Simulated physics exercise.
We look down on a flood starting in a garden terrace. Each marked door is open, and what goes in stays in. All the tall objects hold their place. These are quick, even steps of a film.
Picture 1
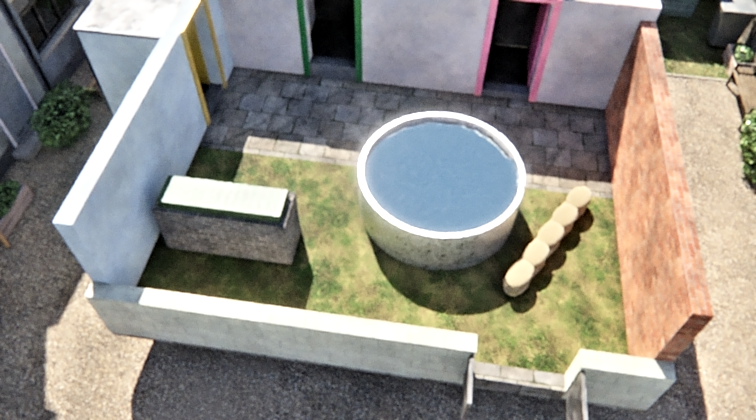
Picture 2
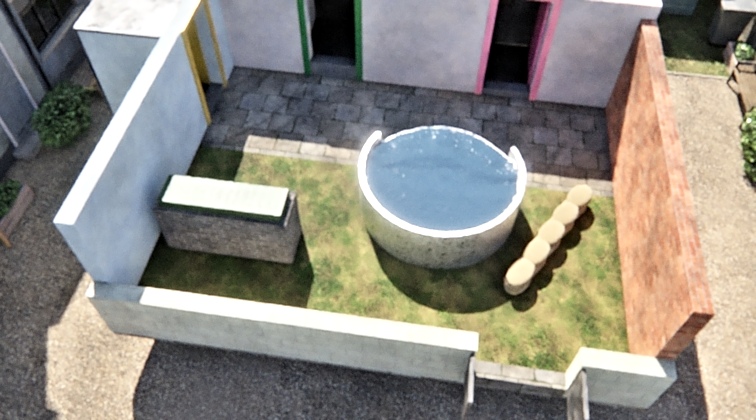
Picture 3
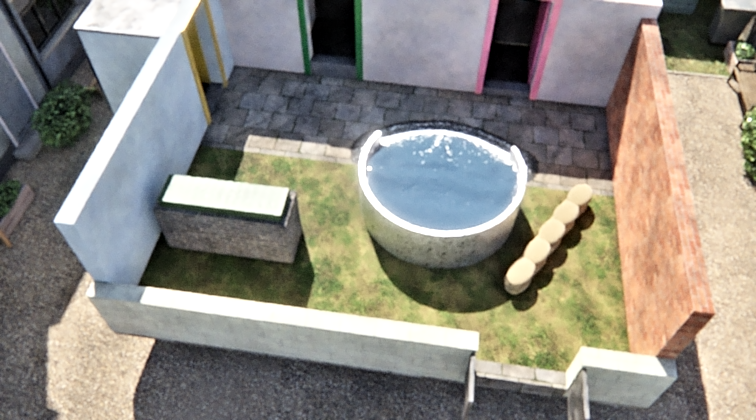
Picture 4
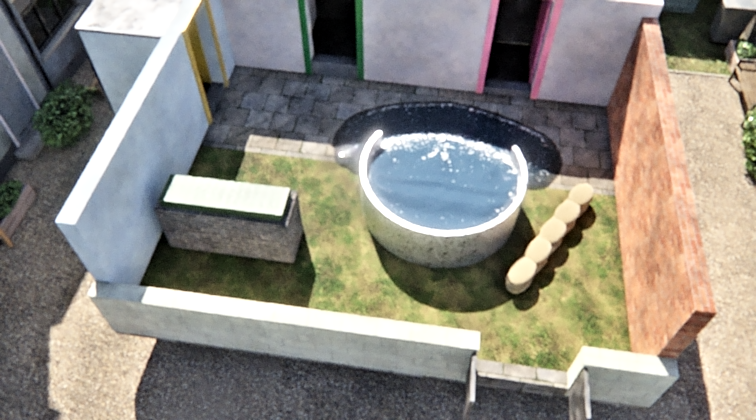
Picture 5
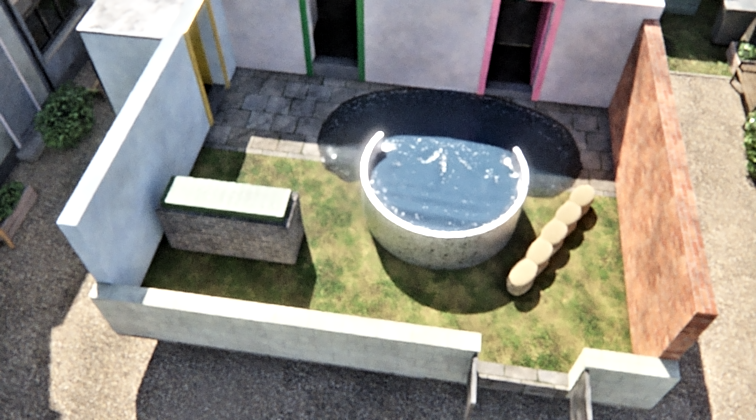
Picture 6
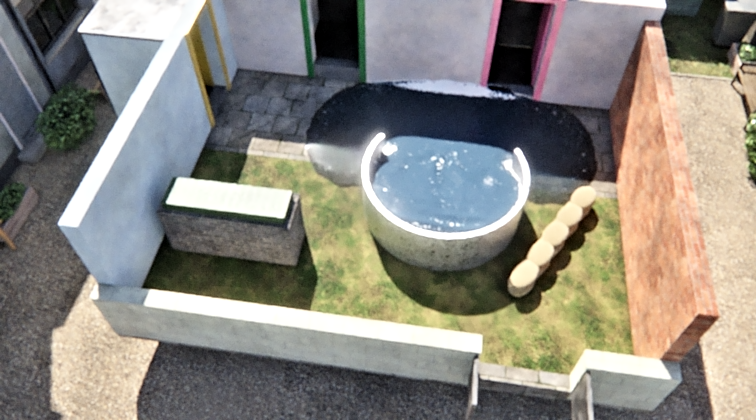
A round pool of blue water stands on the grass of a walled garden terrace, seen from high above by a camera that barely shifts. A pale-topped stone block sits at left, a row of tan rounded shapes and a brick wall at right, and green- and pink-framed doorways behind. The pool's far rim opens, and water pours out backward, spreading in a widening dark sheet across the grey paving up to the doorways' wall.
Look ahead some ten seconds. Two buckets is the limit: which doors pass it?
The pink door floods; the yellow door floods; the green door holds within the limit.
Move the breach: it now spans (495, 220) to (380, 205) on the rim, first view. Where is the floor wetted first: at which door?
It is the yellow door.
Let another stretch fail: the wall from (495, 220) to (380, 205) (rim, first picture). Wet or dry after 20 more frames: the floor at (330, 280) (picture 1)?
At that place: Awash.
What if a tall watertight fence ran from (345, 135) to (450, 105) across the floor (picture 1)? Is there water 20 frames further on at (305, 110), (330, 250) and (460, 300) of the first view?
One after the other: Flooded, under water, clear.
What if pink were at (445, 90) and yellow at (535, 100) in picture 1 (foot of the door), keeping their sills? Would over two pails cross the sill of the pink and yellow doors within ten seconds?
Then: The pink one goes over; the yellow one lets more in.
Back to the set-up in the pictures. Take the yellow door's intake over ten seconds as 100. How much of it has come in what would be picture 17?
Some 5 per cent.
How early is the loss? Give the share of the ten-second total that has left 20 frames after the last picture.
Roughly 55 per cent.
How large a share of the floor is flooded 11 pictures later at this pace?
Some 35 per cent.
A moment on, water covers 35 % of the floor; the pink door over two buckets in, the yellow door not reached, the green door wet at the sill, nothing in.
Next, water covers 35 % of the floor; the pink door far over two buckets in, the yellow door under two buckets in, the green door wet at the sill, nothing in.
Then, water covers 60 % of the floor; the pink door far over two buckets in, the yellow door over two buckets in, the green door wet at the sill, nothing in.
Later, water covers 85 % of the floor; the pink door far over two buckets in, the yellow door far over two buckets in, the green door wet at the sill, nothing in.
In the end, water covers 95 % of the floor; the pink door far over two buckets in, the yellow door far over two buckets in, the green door wet at the sill, nothing in.
